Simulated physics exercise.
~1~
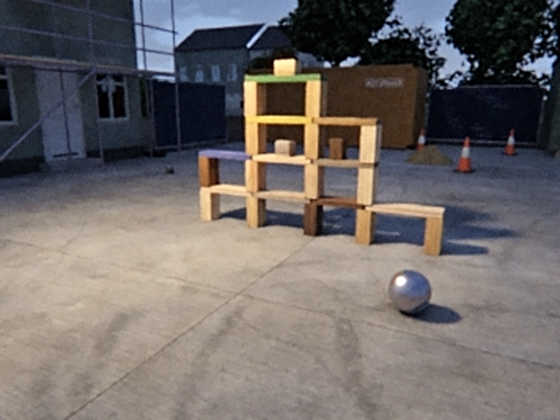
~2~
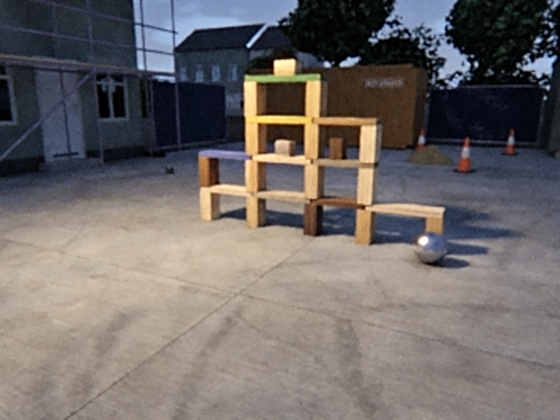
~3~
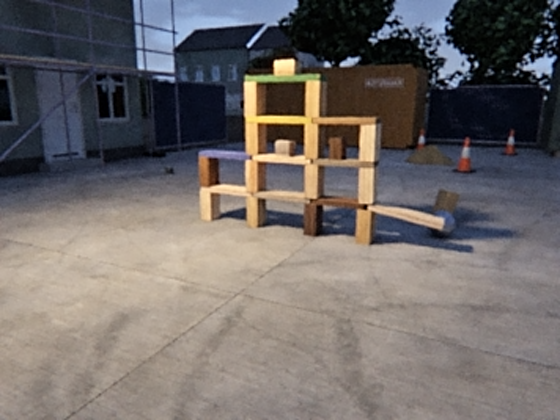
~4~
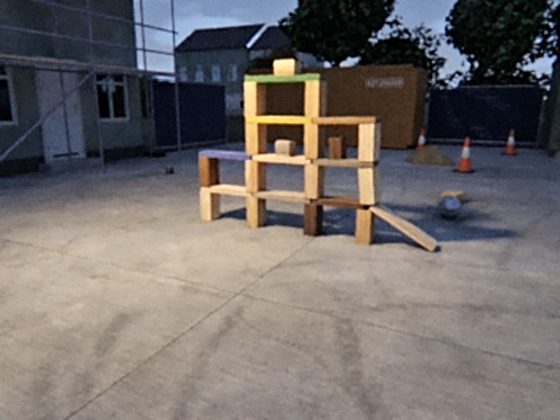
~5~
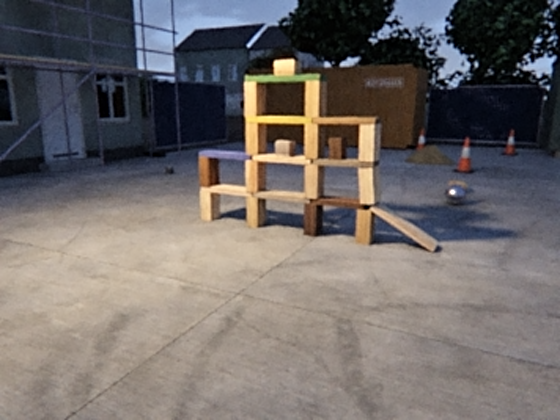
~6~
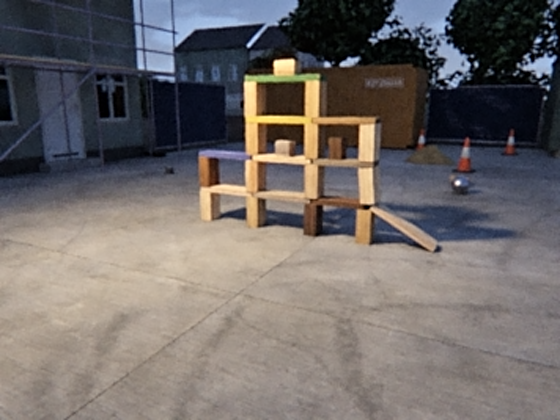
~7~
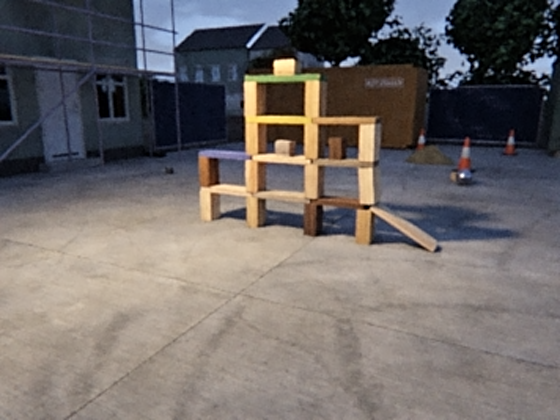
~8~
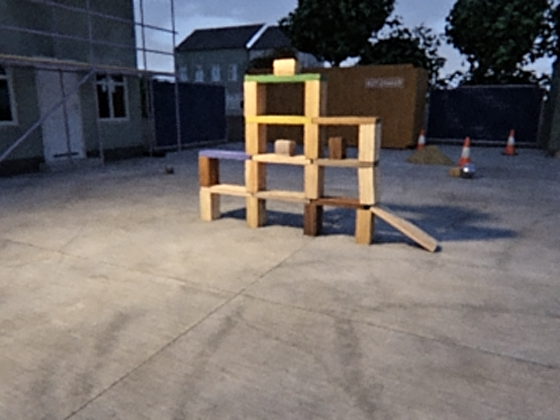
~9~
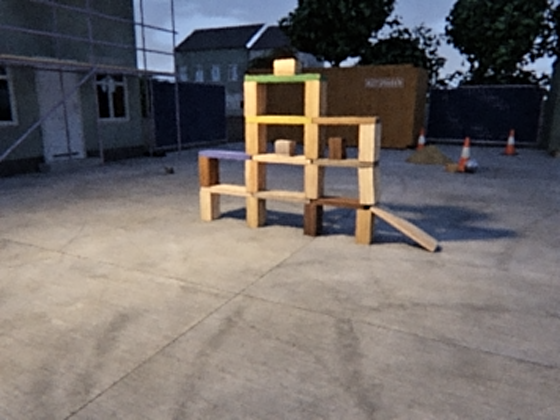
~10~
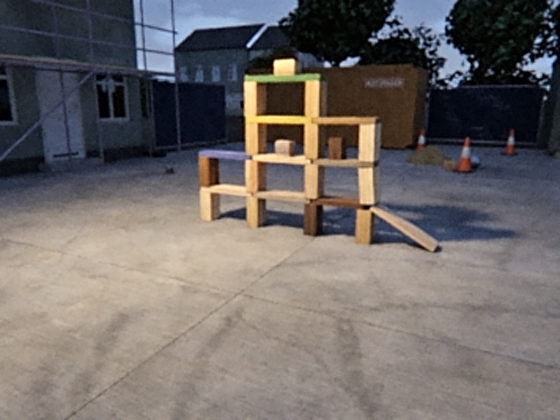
A silver steel ball rolls away from the viewer across a paved yard at dusk, seen from a fixed, slightly raised view, toward the right end of a wooden block structure. The structure carries a purple-blue plank at left, a yellow plank higher up and a green plank near the top, with scaffolding, a container and orange cones behind. The ball strikes the outermost right post and knocks it backward. The low plank it held drops at its right end and rests sloping to the ground. The ball rolls on toward the cones, while the rest, green plank included, stays standing.
